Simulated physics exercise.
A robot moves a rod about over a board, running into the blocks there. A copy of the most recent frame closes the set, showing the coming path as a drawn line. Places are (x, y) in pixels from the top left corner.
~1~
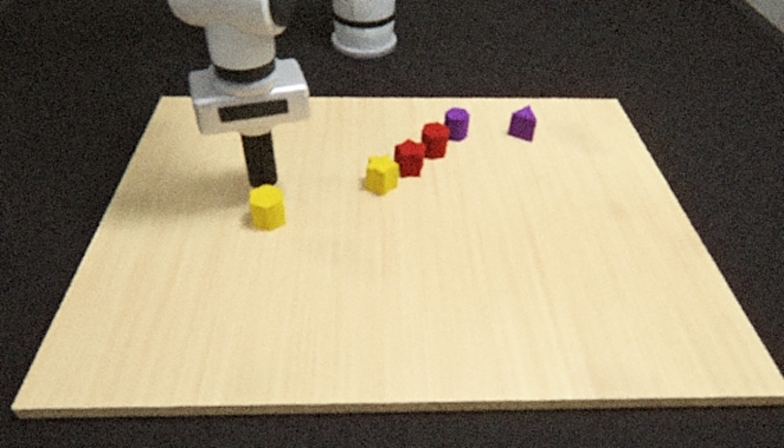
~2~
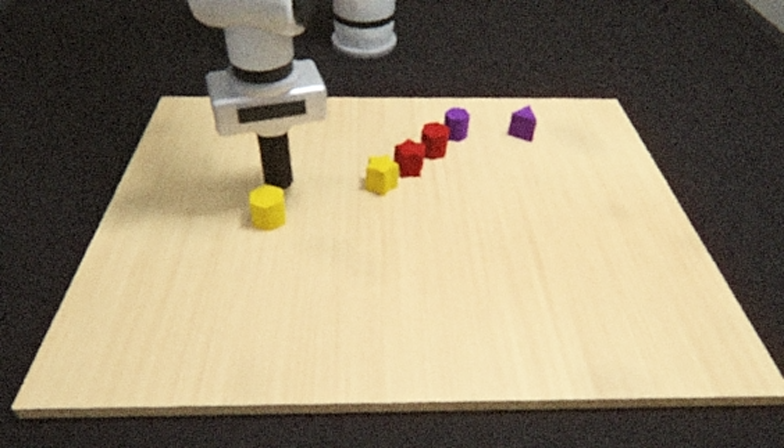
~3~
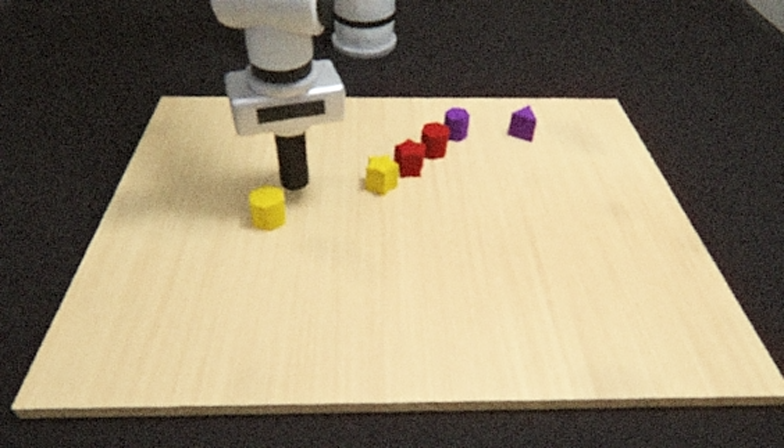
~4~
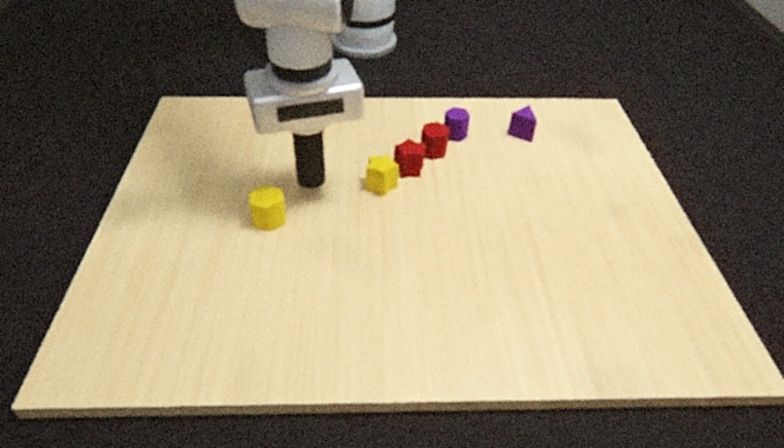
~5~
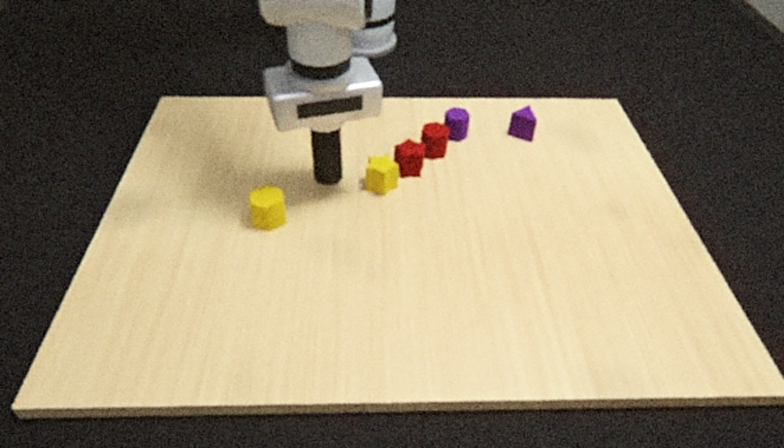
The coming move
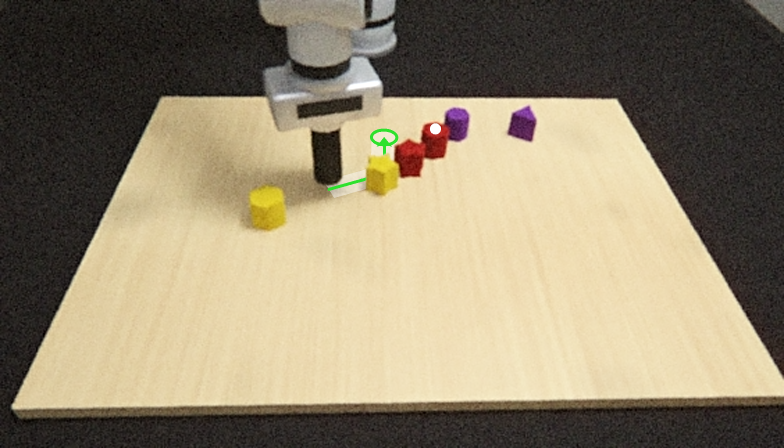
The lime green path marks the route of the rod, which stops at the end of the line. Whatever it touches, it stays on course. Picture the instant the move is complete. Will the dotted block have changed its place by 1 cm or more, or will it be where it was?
That block will keep its spot.
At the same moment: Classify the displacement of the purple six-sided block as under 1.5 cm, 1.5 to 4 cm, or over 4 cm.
Travel: Within 1.5 cm.
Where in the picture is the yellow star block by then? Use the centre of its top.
I'd say the yellow star block ends with its top centre at (397, 161).
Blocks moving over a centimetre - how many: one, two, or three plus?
1 block.
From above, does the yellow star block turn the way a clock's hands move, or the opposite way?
From above, the yellow star block will be seen to turn clockwise.
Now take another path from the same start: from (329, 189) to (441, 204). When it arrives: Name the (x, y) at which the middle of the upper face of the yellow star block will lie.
In the picture, that point is around (419, 161).
The line goes from (329, 189) over (366, 179) and (385, 159) to (384, 137); the dot is on the red six-sided block.
The first path, step by step. One third of the way, rod at (367, 166); yellow star block at (391, 162), turned 20° clockwise.
Two thirds of the way, rod at (385, 147); yellow star block at (397, 161), turned 40° clockwise; red star block at (414, 147), turned 15° anticlockwise.
At the end, rod at (384, 125); yellow star block at (397, 161), turned 40° clockwise; red star block at (414, 147), turned 15° anticlockwise; red six-sided block unmoved; purple six-sided block unmoved.
